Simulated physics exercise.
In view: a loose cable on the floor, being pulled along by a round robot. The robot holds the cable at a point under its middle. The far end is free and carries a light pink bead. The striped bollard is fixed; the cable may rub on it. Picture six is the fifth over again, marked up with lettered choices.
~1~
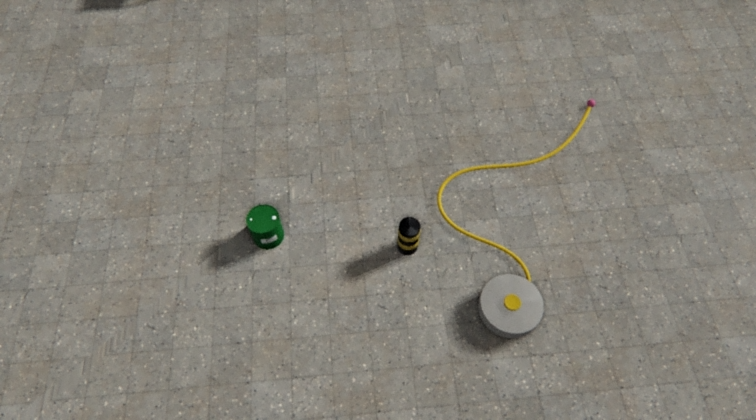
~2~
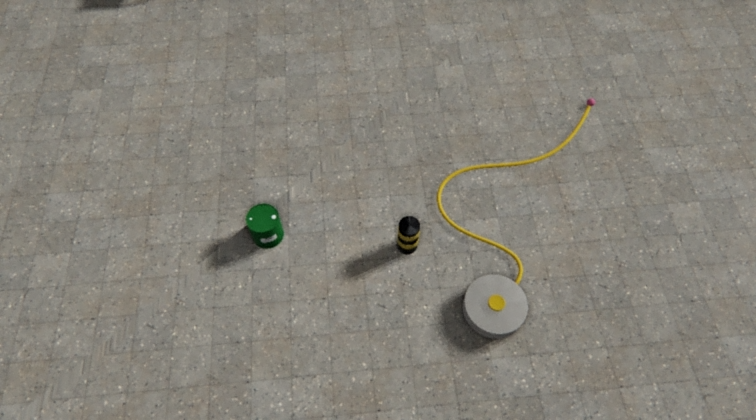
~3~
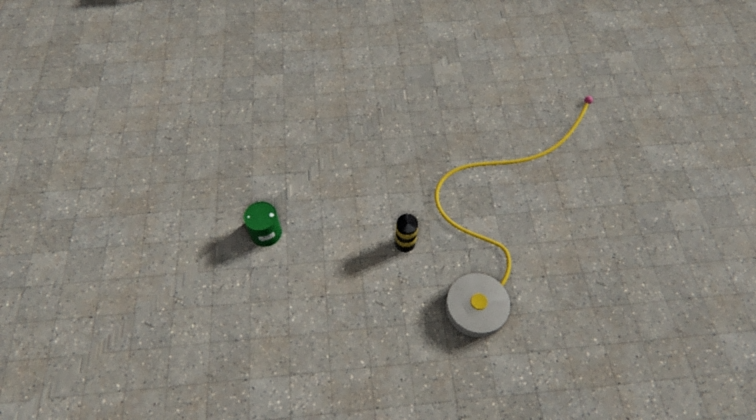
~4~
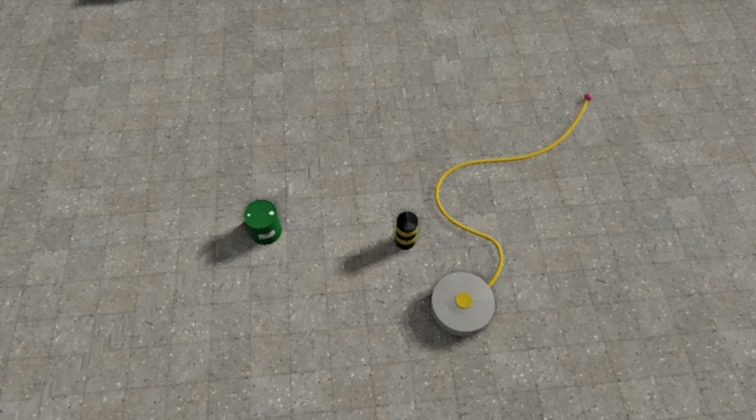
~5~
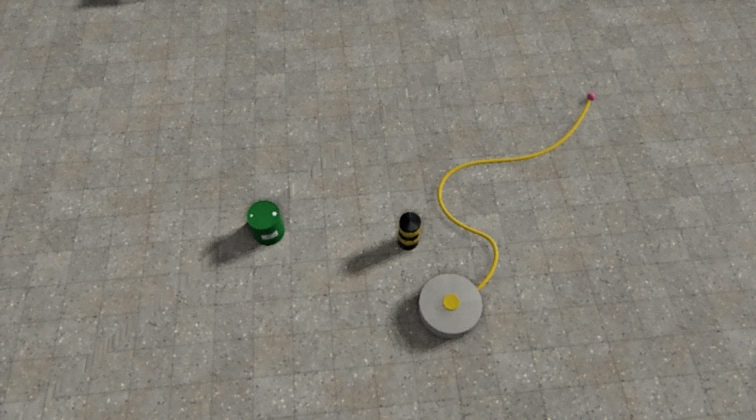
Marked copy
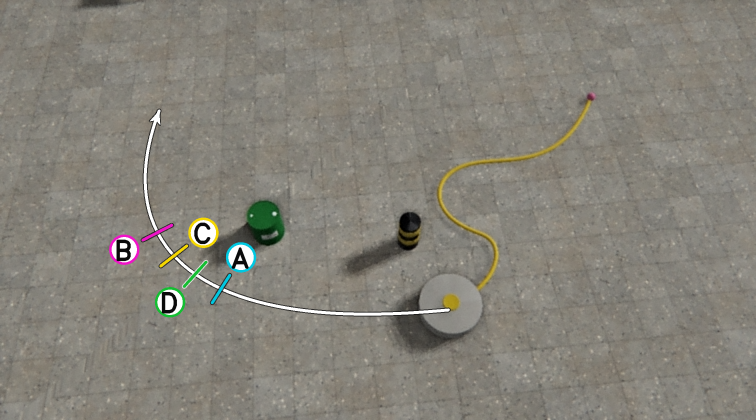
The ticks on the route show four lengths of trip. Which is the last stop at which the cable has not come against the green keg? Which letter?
Up to mark B.
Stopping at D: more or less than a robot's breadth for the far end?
More.
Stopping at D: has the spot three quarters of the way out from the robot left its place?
Yes.
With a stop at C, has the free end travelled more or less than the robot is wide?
More.
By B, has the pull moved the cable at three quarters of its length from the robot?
Yes.
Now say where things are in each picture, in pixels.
In the first frame, free end (591, 103); green keg (266, 227); bollard (409, 237).
In the second frame, robot (494, 307); free end (591, 102).
In the third frame, robot (477, 306); bollard (406, 234).
In the fourth frame, robot (462, 304); green keg (263, 223).
In the fifth frame, robot (450, 306); free end (591, 97); green keg (266, 223); bollard (409, 232).
On the marked copy, A at (221, 289); B at (158, 233); C at (174, 256); D at (195, 274); the route from (449, 310) via (205, 280) to (159, 111).
Taking B. A third of the way, robot (331, 309), middle of the cable (458, 173), free end (591, 97).
Two thirds of the way, robot (219, 285), middle of the cable (429, 239), free end (561, 130).
When it is over, robot (154, 228), middle of the cable (364, 254), free end (519, 165); only the bollard has been touched, if anything.
As for the rest, A is safe but short; C is safe but short; D is safe but short.
